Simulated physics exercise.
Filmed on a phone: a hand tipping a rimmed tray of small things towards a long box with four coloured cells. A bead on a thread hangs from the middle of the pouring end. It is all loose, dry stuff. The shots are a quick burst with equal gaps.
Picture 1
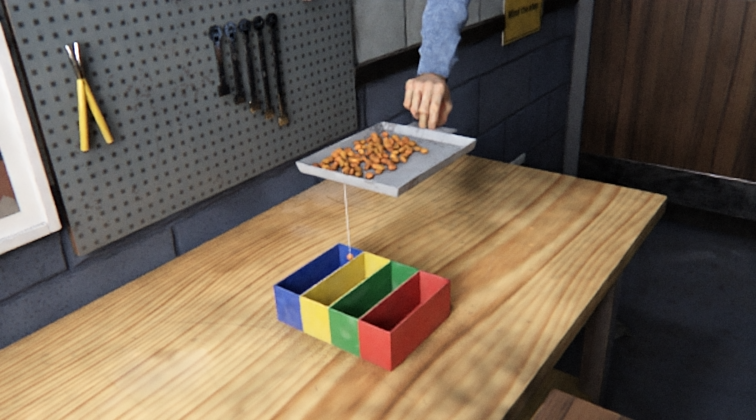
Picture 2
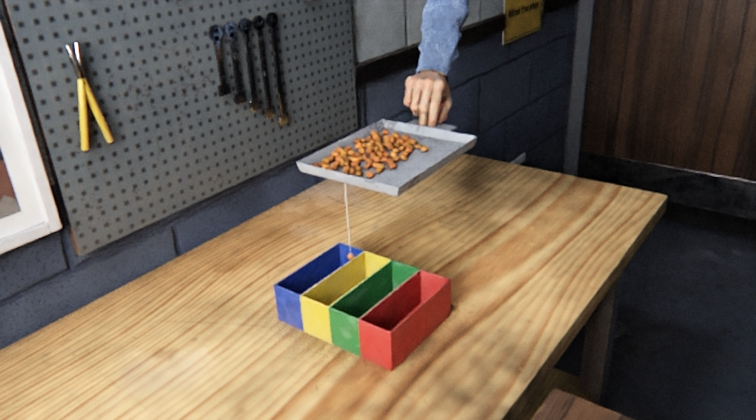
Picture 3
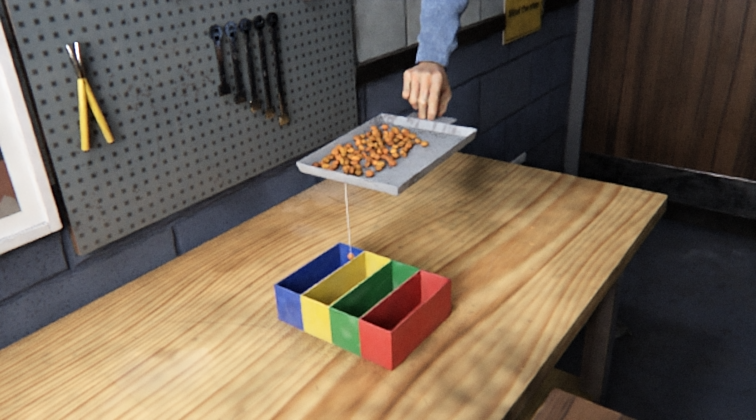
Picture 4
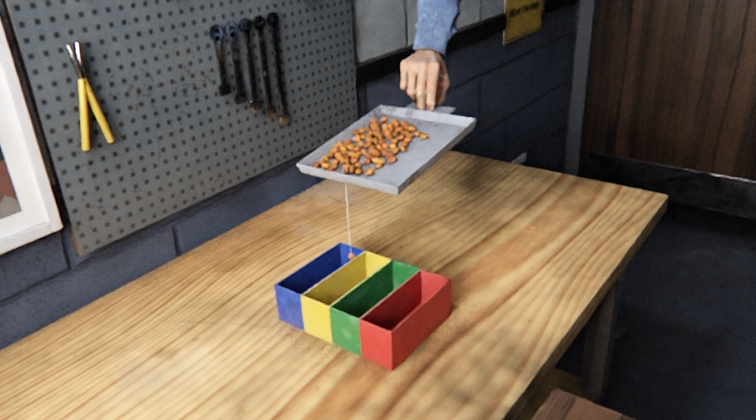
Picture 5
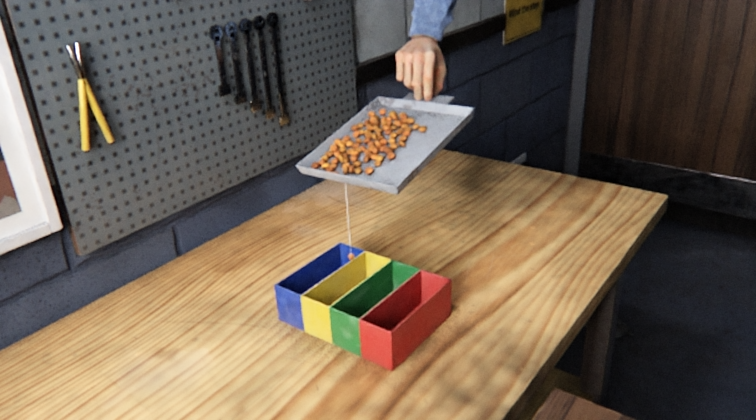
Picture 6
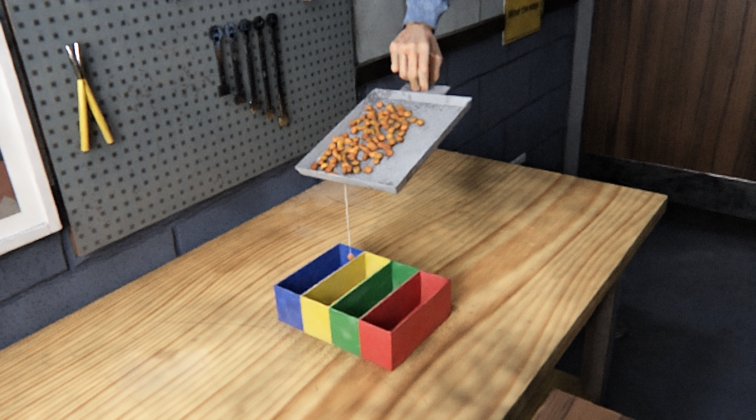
A hand raising the back of a grey tray of brown kibble, steadily tilting it above a box with four coloured cells.
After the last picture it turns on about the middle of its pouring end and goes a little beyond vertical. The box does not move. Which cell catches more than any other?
Fullest: The blue cell.
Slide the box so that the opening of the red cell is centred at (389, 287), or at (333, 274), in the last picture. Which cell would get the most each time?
The first try: The blue one. The second: Green.
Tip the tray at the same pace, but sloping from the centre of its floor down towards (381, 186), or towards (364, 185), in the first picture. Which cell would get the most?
In turn: The green cell; the green cell.
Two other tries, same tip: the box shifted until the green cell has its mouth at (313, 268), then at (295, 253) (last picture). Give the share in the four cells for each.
Roughly 90 per cent, and 70 per cent.
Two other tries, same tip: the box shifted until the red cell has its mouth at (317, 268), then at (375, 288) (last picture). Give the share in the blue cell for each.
First some 0, then 30 per cent.
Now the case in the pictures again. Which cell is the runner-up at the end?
It is the yellow cell.
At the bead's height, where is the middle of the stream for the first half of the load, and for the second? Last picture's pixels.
Around (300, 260) and then (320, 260).
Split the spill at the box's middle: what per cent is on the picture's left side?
It comes to 100 per cent or so.
Shortly afterwards, tray tipped steeply; the whole lot on the tray.
Next, tray tipped right over; near a third on the tray; near a quarter in the blue cell; a little in the yellow cell; only a few in the green cell; near a third falling or outside the box.
Some moments later, tray tipped past a quarter turn; near a third in the blue cell; a little in the yellow cell; a little in the green cell; near half falling or outside the box.
In the end, tray tipped past a quarter turn; near a third in the blue cell; a little in the yellow cell; a little in the green cell; none at all in the red cell; near half outside the box.
